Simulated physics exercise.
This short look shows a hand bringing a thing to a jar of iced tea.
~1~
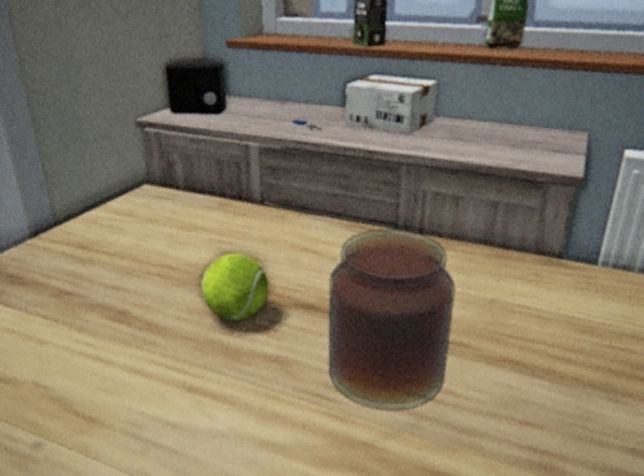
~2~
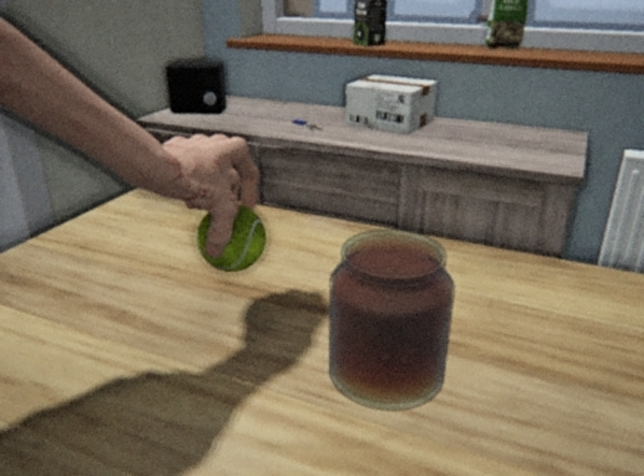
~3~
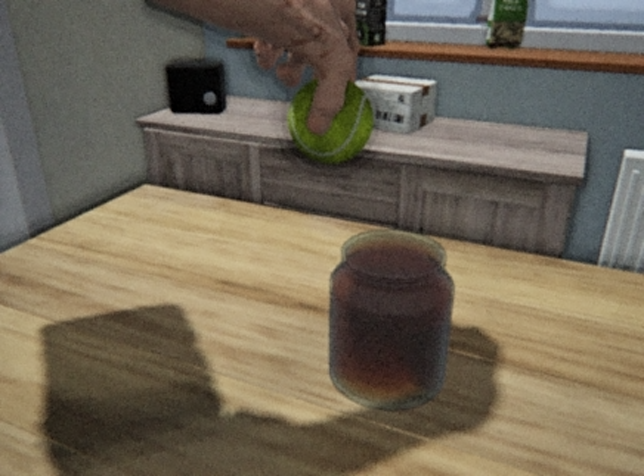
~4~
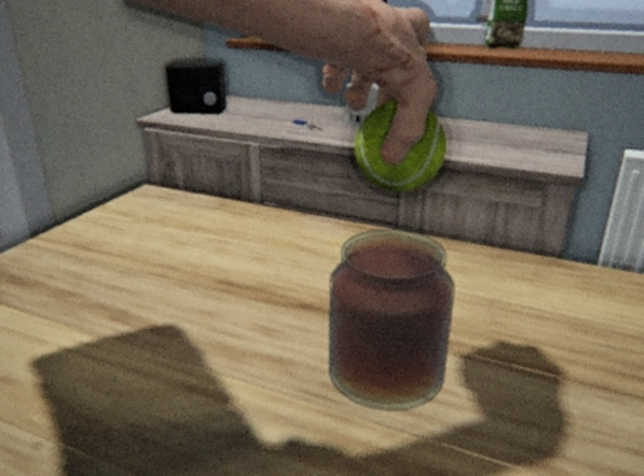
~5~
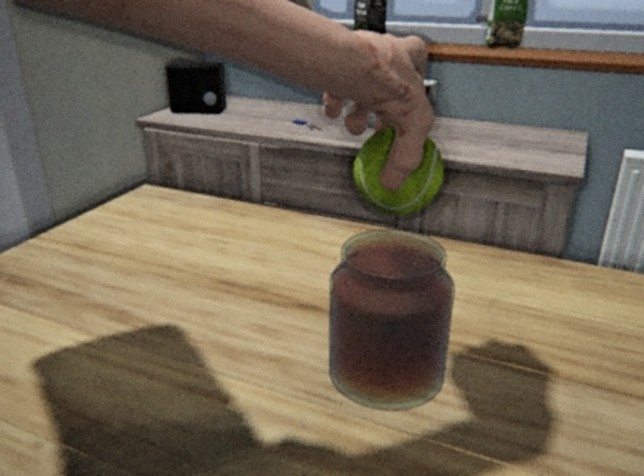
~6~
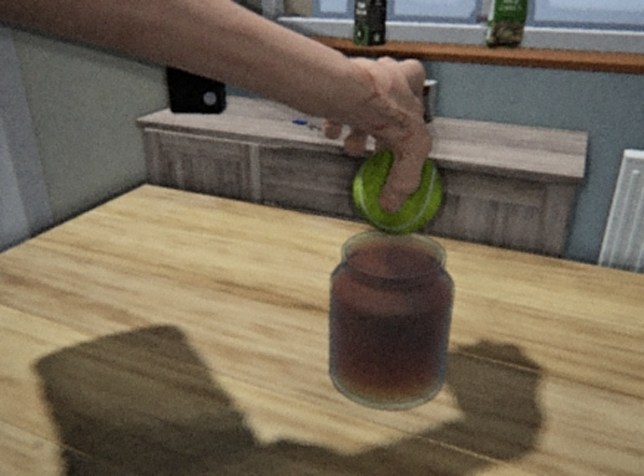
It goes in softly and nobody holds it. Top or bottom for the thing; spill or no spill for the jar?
One by one: Thing: My guess is afloat. Jar: My guess is spillover.
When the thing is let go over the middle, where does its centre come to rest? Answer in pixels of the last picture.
(394, 246), give or take.
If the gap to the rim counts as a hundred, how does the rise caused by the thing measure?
Roughly 260 %.
Next, the tennis ball enters the iced tea; the jar is full to the brim; it has run over.
After that, the tennis ball comes up again; the jar is full to the brim; it has run over.
Finally, the tennis ball rides on the surface; the jar is full to the brim; it has run over.
